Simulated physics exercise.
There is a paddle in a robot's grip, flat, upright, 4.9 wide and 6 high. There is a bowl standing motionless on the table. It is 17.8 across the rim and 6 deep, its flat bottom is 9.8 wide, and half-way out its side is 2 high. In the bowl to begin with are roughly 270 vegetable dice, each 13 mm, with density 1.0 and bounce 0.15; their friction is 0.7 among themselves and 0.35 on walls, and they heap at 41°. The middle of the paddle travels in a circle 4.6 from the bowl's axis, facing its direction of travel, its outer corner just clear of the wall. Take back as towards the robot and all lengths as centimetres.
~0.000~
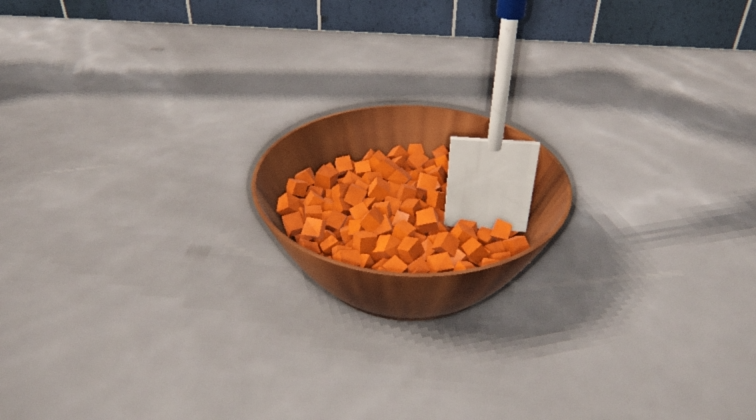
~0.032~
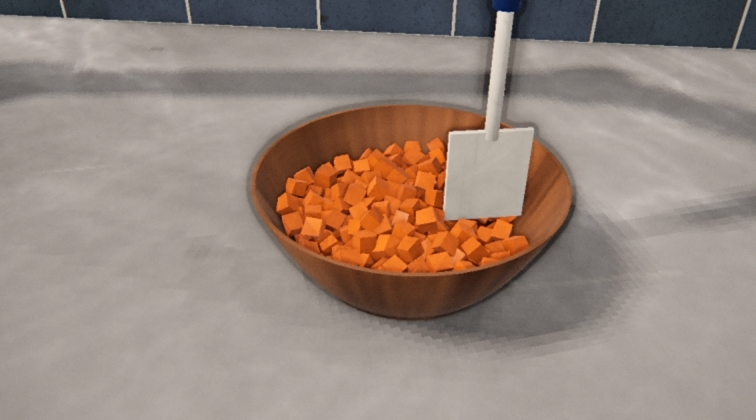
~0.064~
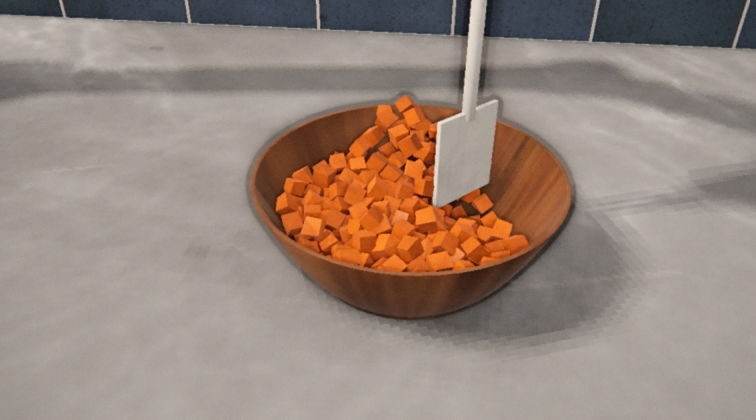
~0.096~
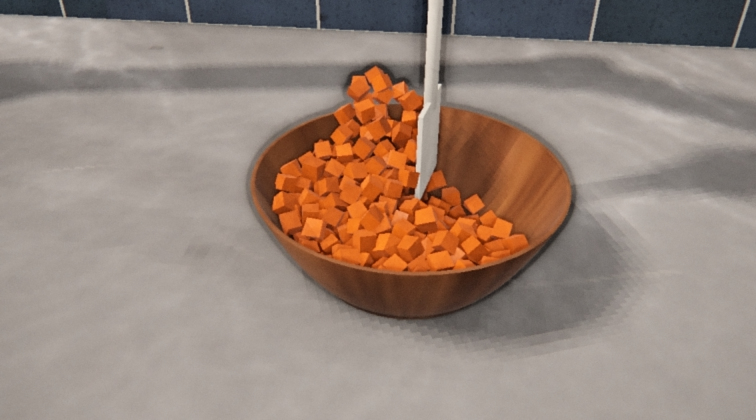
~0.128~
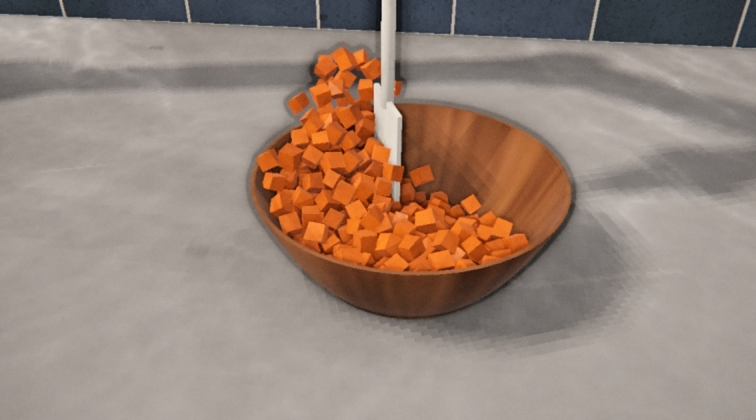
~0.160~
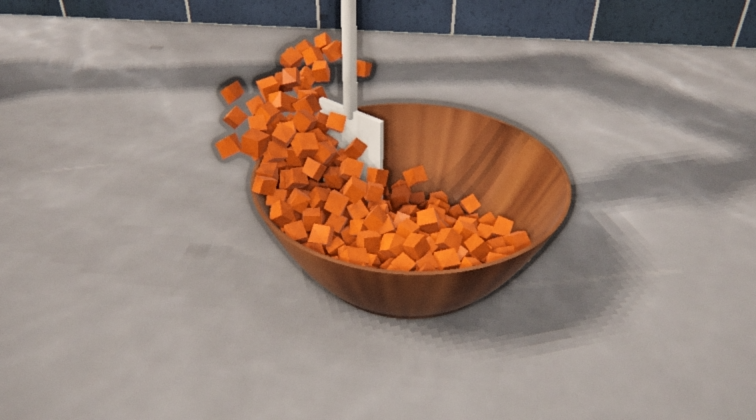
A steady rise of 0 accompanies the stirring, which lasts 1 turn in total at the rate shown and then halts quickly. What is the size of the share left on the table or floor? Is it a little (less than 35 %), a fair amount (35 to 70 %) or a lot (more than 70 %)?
A fair amount, from 35 to 70 %.
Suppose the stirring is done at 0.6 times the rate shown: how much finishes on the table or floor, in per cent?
30 %.
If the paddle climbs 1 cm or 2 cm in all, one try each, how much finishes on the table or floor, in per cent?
Close to 40 percent and close to 35 percent.
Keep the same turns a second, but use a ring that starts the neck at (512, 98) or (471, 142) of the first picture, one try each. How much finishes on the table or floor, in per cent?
I'd guess some 35 and 50 percent.
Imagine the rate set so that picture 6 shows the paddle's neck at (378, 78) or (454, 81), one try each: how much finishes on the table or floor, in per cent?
Roughly 40 and 25 percent, in that order.
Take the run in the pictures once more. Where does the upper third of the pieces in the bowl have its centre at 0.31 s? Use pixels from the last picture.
Estimated centre: (508, 211).
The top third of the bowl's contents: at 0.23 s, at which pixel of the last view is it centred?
Around (370, 232).
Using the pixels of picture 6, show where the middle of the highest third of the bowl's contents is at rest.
Centre of top third: Approx. (444, 170).
By 0.23 s, 223° round, highest piece 11 above the table; 219 in the bowl, 55 in flight or on the tool.
By 0.31 s, 300° round, highest piece 11 above the table; 187 in the bowl, 23 on the table or floor, 64 in flight or on the tool.
By 0.54 s, 0° round, highest piece 7 above the table; 146 in the bowl, 127 on the table or floor, 1 in flight or on the tool.
By 1.24 s, 0° round, highest piece 6 above the table; 146 in the bowl, 128 on the table or floor.
Final count, 146 in the bowl, 128 on the table or floor. That is 47 % on the table or floor.
